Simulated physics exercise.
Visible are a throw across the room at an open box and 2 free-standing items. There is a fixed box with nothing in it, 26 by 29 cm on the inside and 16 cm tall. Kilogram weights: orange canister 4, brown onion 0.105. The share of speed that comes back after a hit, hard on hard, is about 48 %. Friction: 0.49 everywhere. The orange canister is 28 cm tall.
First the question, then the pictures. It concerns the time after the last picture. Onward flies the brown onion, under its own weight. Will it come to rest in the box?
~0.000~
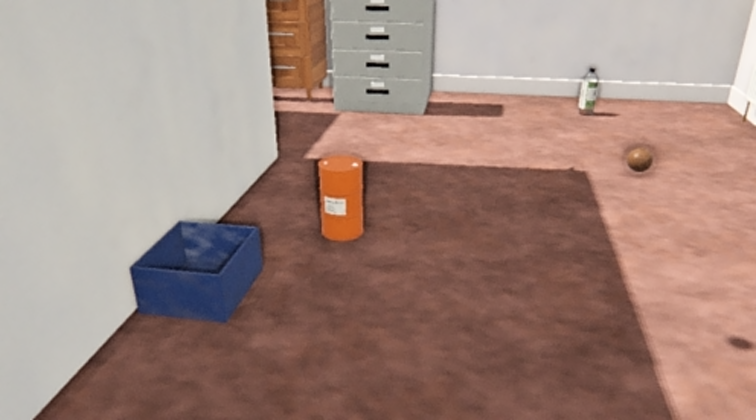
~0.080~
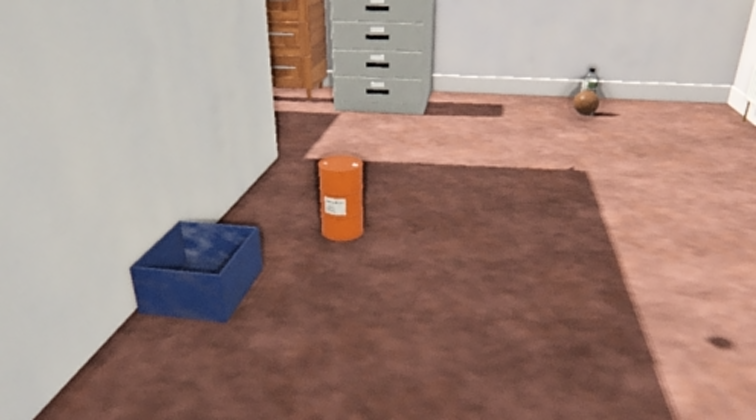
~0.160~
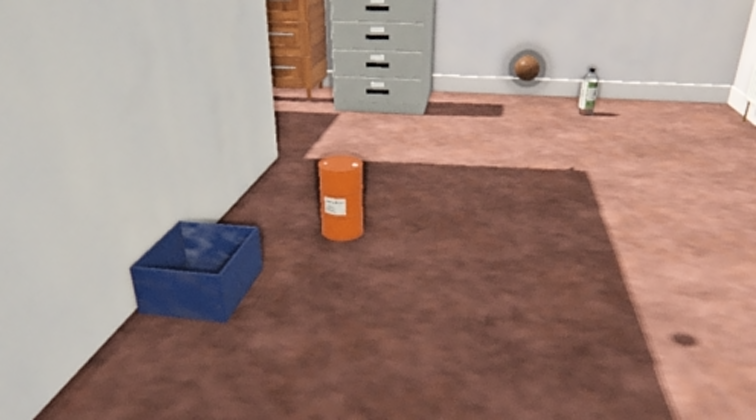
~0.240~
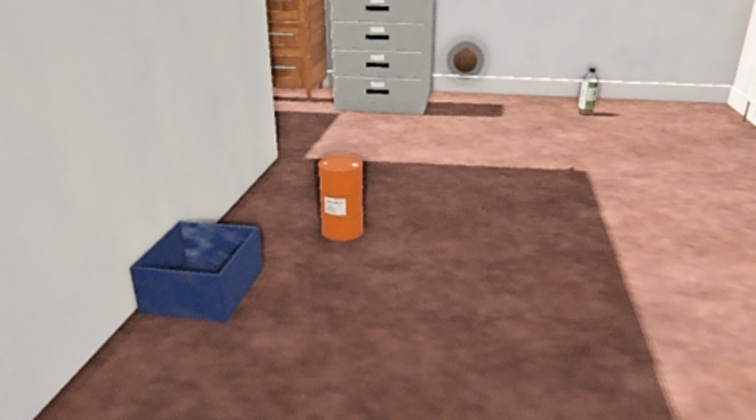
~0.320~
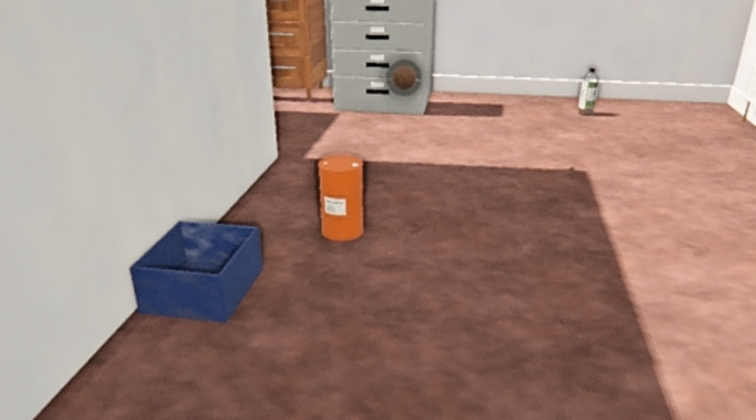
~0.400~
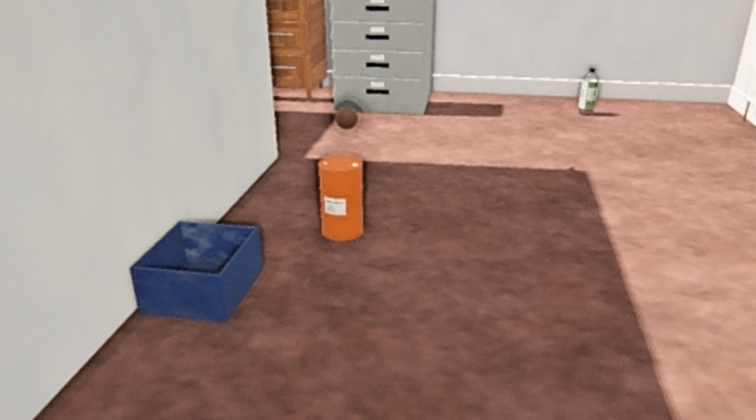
I'd say it is not contained.
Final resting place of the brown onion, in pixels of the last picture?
End position: Roughly (437, 316).
By 0.60 s, onion outside, 19 cm from the box's middle; brown onion near (254, 282).
By 0.80 s, onion outside, 37 cm from the box's middle; brown onion near (311, 282).
By 1.00 s, onion outside, 53 cm from the box's middle; brown onion near (364, 306).
By 1.30 s, onion outside, 66 cm from the box's middle; brown onion near (406, 313).
When it is over (2.9 s), onion outside, 75 cm from the box's middle; orange canister within 10 cm of the start. End places, in pixels of the last picture, brown onion near (436, 316).
